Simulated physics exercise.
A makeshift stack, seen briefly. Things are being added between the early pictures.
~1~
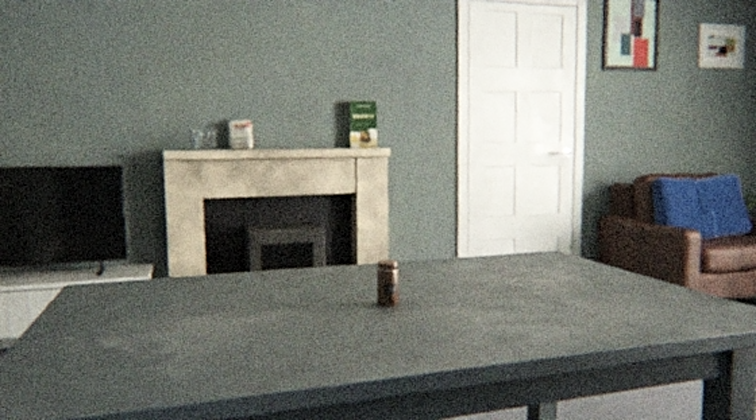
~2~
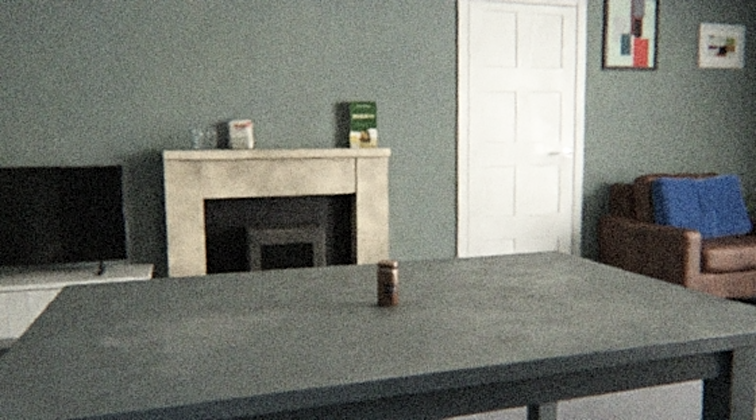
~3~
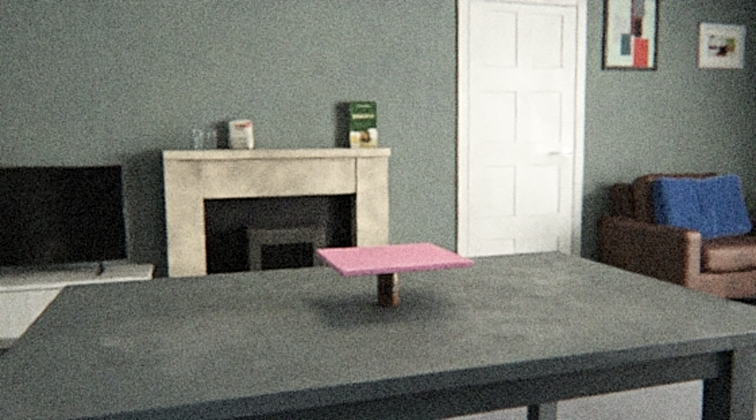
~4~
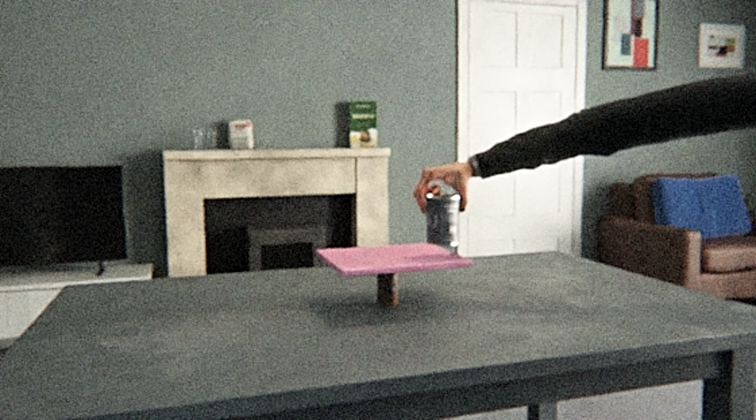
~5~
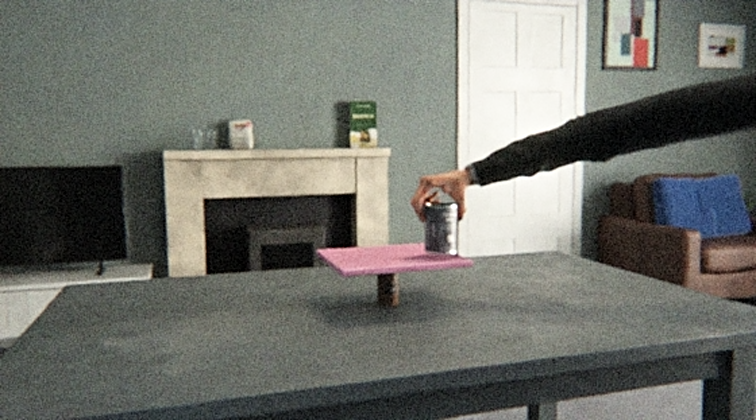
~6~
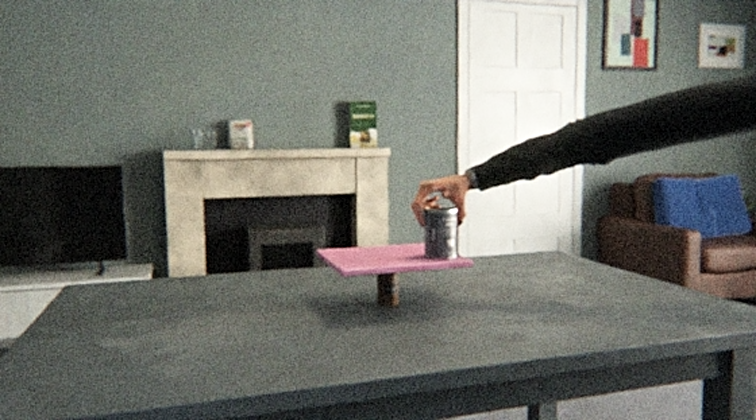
An arm in a dark sleeve reaches in from the right over a dark grey table in a green-walled living room, seen from a fixed camera slightly above the tabletop. A small brown shaker stands mid-table, with a pale fireplace and television behind, and a white door and brown sofa rightward. A pink board appears on top of the shaker, then the hand lowers a grey tin onto its right side, still gripping it.
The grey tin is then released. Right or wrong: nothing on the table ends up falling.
Wrong, some of it falls.
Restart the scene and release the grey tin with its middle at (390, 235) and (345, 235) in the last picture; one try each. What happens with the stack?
The first time it stays in place, but the second time it tumbles down.
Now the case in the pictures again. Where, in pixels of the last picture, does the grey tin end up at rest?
The object finishes somewhere near (538, 293).
Then, 0.30 s after the last picture, grey tin now fallen; pink lid tipped 36° from how it was.
Then, 0.50 s after the last picture, pink lid tipped 32° from how it was.
Then, 0.70 s after the last picture, pink lid now fallen.
At rest, fallen, pink lid and grey tin; brown shaker in place. Seen from the same camera at the end, grey tin near (538, 293). The stack comes apart.
